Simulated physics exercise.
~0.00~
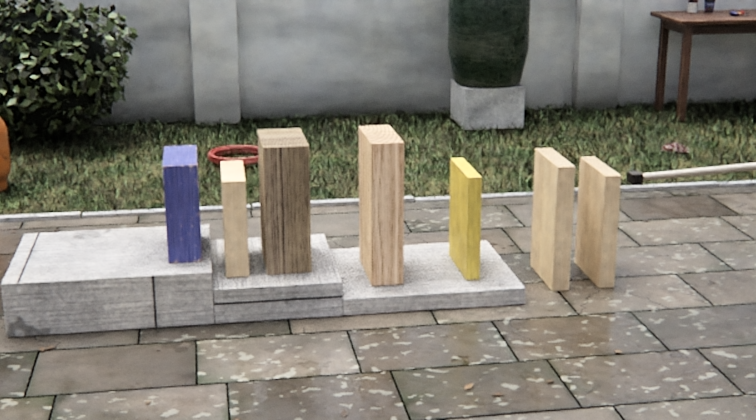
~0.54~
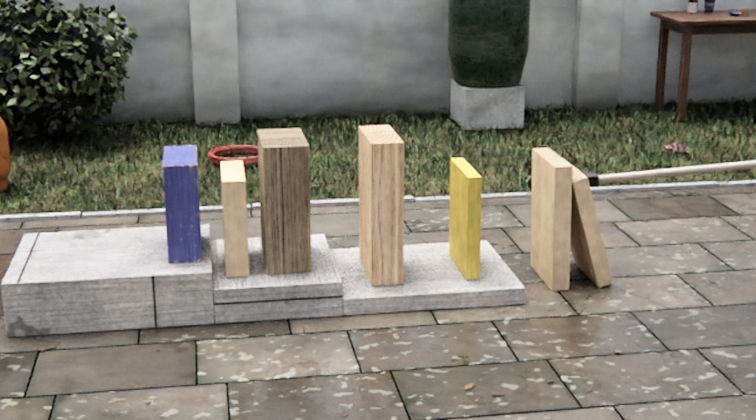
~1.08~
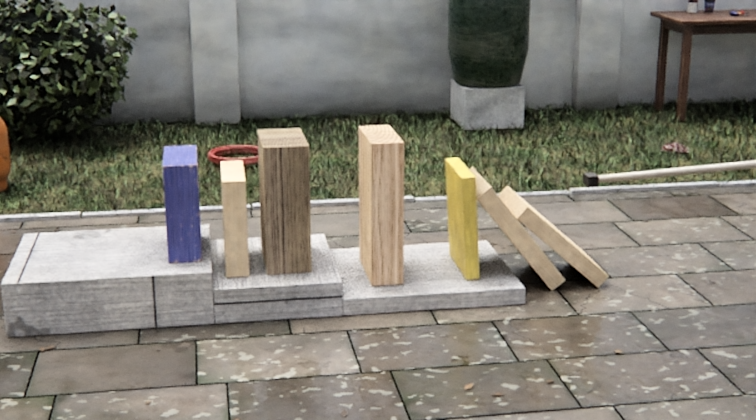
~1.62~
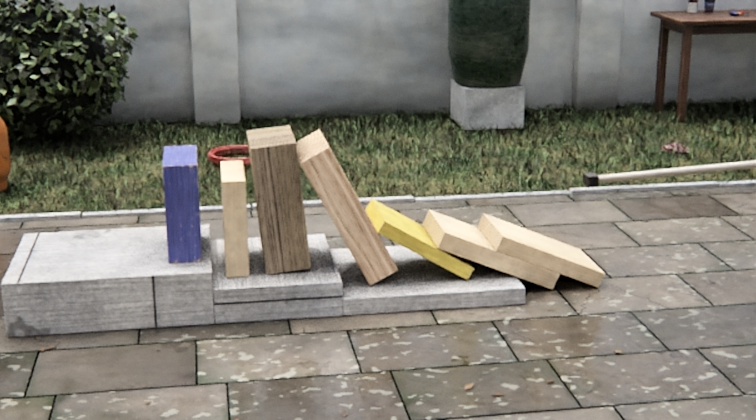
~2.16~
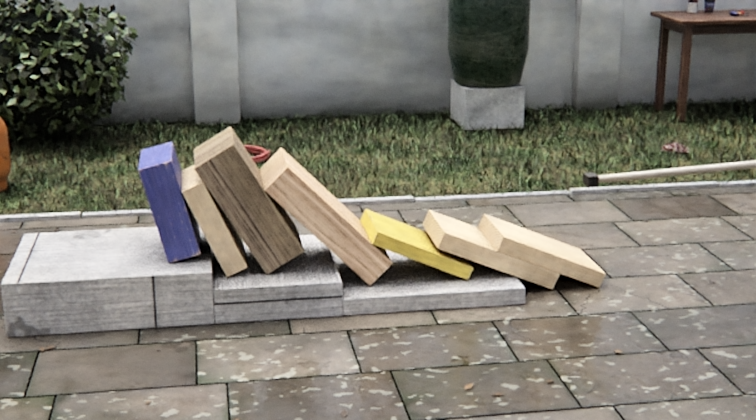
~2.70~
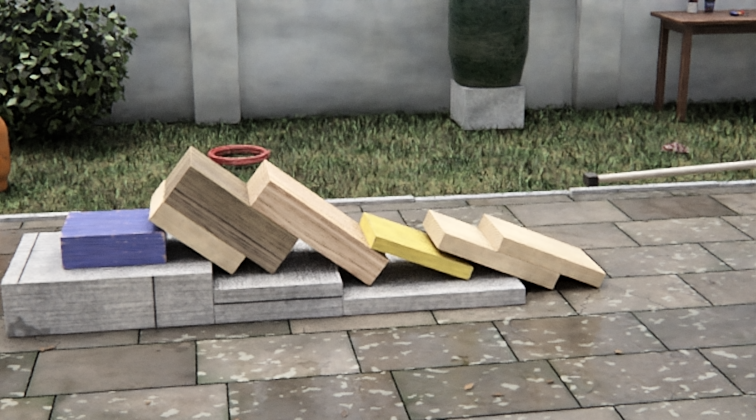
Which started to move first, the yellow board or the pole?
The pole started to move first, and the yellow board only began to tip later, after the boards to its right had toppled toward it.
